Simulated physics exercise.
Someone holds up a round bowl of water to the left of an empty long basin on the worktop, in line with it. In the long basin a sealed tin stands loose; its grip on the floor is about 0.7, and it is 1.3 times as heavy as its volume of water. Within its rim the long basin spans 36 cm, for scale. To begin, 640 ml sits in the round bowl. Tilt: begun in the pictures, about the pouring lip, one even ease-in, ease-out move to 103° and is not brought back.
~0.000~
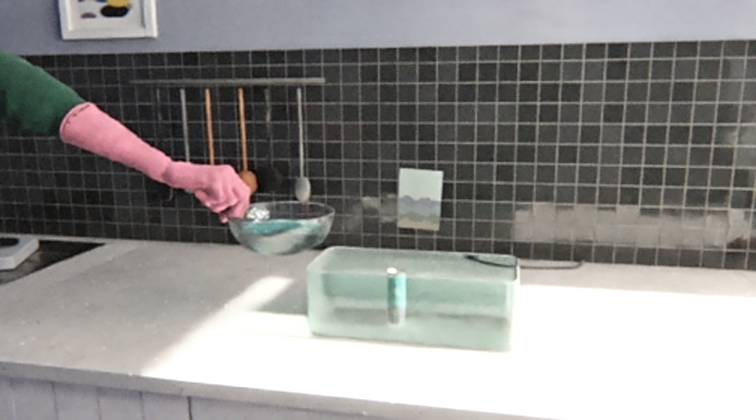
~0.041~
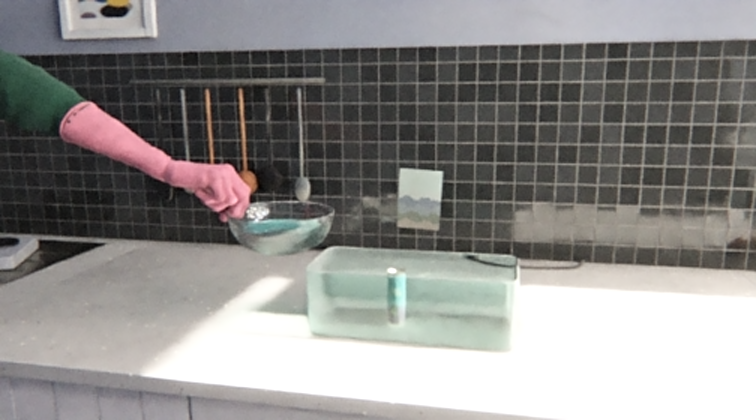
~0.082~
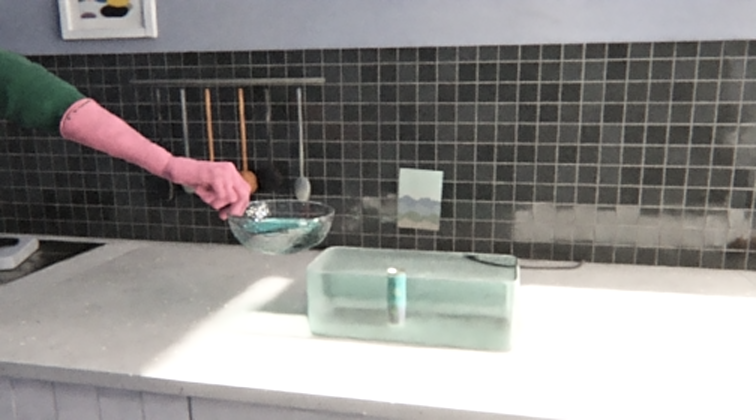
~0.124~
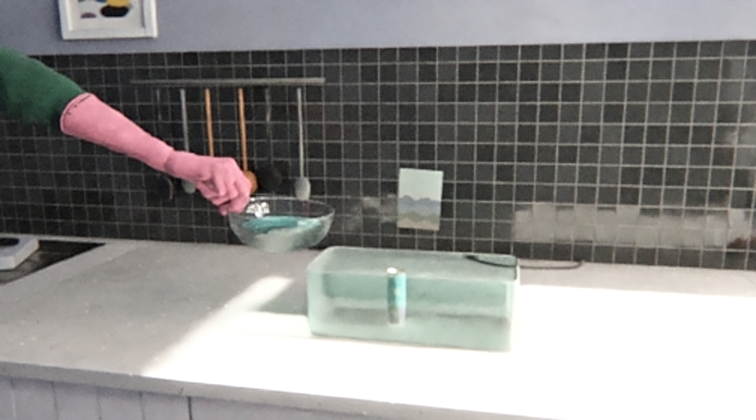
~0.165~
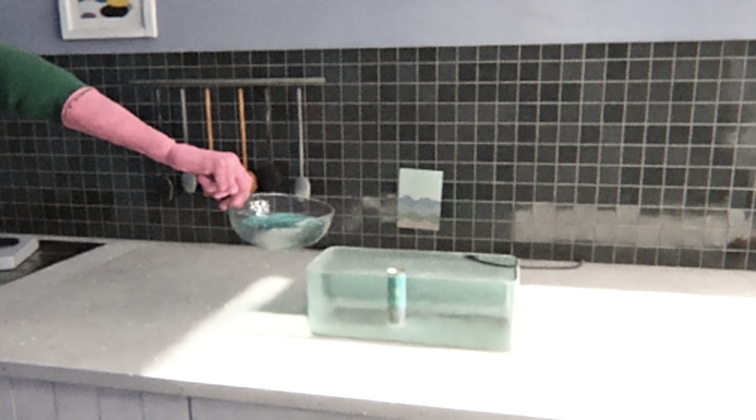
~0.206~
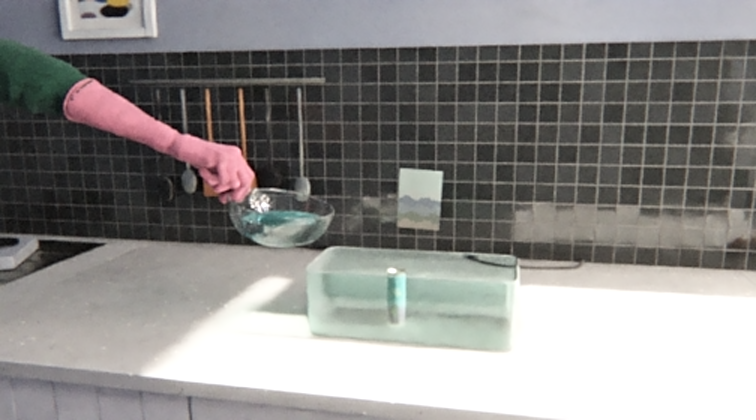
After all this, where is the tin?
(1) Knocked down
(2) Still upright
1, knocked down.
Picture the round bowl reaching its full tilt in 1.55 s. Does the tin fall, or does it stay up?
Outcome - the tin stays erect.
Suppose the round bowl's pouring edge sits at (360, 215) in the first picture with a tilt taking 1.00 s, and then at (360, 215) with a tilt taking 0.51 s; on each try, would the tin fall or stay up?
Trial 1 - tin stays standing; trial 2 - tin stays standing.
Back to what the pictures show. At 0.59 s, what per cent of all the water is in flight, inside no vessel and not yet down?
Near 40 per cent at that moment.
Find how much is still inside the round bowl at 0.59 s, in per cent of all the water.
Roughly 56 percent.
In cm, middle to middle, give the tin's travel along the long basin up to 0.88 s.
The tin has gone some 1 cm.
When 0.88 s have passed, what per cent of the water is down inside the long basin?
Looks like about 86 % of the whole amount.
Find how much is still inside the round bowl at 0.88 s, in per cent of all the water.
Share remaining: Approx. 2 %.
By 0.59 s the tilt is 66° and 55 per cent is still to pour; the tin stands where it began.
By 0.88 s the tilt is 99° and 2 per cent is still to pour; the tin leans 8°.
By 1.18 s the tilt is 103° and 0 per cent is still to pour; the tin lies on its side.
By 1.50 s the tilt is 103° and 0 per cent is still to pour; the tin lies on its side.
At rest the tin lies on its side.
